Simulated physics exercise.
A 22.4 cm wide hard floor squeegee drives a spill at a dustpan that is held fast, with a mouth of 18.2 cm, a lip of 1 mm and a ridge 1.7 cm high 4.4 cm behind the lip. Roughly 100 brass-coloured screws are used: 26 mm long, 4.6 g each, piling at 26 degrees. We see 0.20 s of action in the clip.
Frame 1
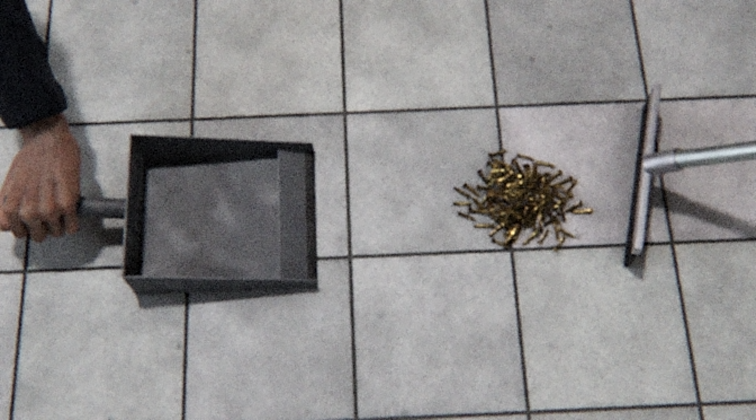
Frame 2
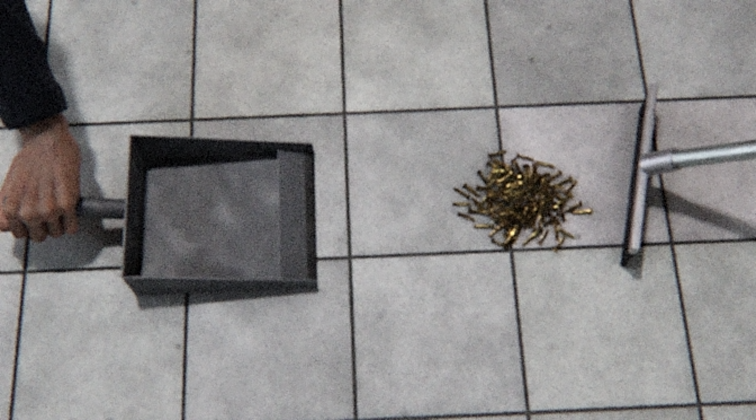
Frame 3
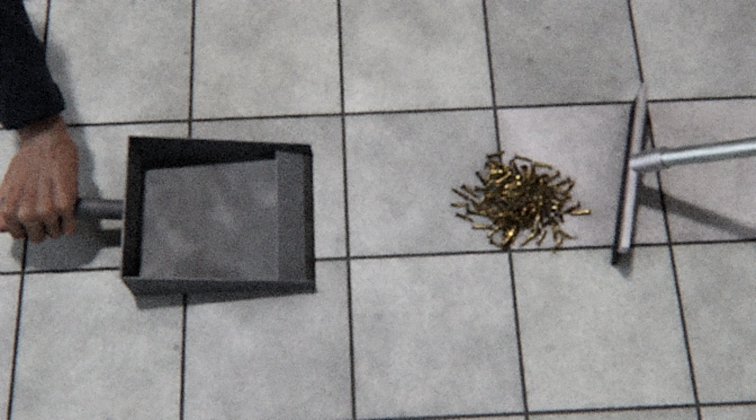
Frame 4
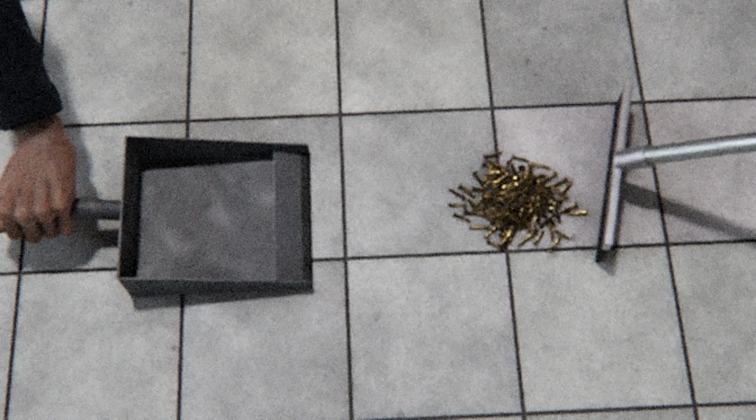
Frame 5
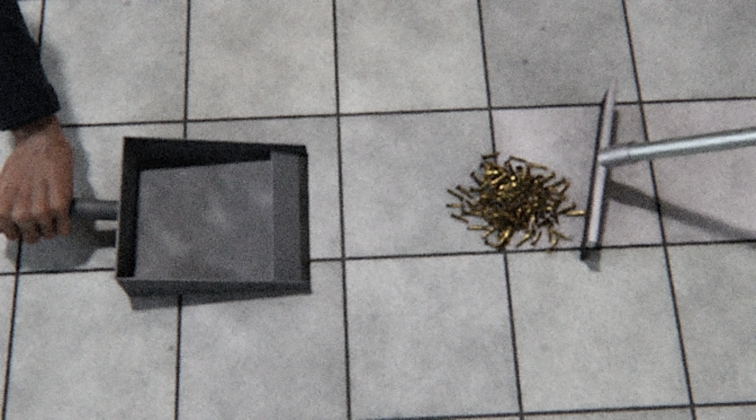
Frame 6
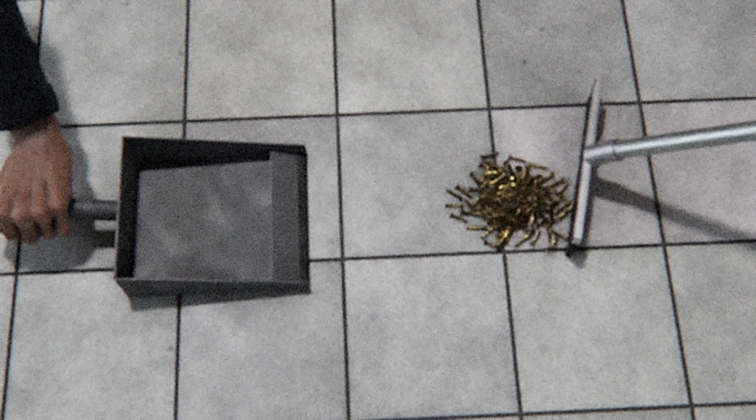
A hand in a dark sleeve grips a dark grey dustpan at the left of a pale grey tiled floor with dark grout lines, seen from above. A loose pile of brass-coloured screws lies right of centre, with a metal-handled squeegee beyond it. The squeegee slides left up to the pile's edge, barely disturbing it, while the view drifts very slightly.
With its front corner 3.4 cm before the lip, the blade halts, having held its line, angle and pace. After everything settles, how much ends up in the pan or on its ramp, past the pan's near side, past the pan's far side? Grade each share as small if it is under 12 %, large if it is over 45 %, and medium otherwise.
Pan: Small; near side: Small; far side: Medium.
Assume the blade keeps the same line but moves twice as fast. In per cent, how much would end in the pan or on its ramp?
About 10 %.
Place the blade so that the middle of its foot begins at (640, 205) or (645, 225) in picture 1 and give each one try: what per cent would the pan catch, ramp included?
Around 5 percent, then around 5 percent.
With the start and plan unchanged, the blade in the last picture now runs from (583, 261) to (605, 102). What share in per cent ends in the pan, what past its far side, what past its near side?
Split: Pan = 0, far = 5, near = 5.
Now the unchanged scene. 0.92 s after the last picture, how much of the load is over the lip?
Over the lip by then: Approx. 5 %.
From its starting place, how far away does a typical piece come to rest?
That distance is around 26 cm.
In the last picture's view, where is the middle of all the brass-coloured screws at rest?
Close to pixel (325, 162).
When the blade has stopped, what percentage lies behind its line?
I'd put it near 10 in a hundred.
Then, 0.35 s after the last picture, middle of the blade 21 cm from the lip; 0 % over the lip, far side 5 %, near side 0 %.
Then, 0.58 s after the last picture, middle of the blade 12 cm from the lip; 0 % over the lip, far side 25 %, near side 0 %.
Then, 0.92 s after the last picture, middle of the blade 6 cm from the lip; 5 % over the lip, far side 35 %, near side 0 %.
In the end, pan 5 %, near side 0 %, far side 35 %, in front of the lip or behind the blade 55 %.
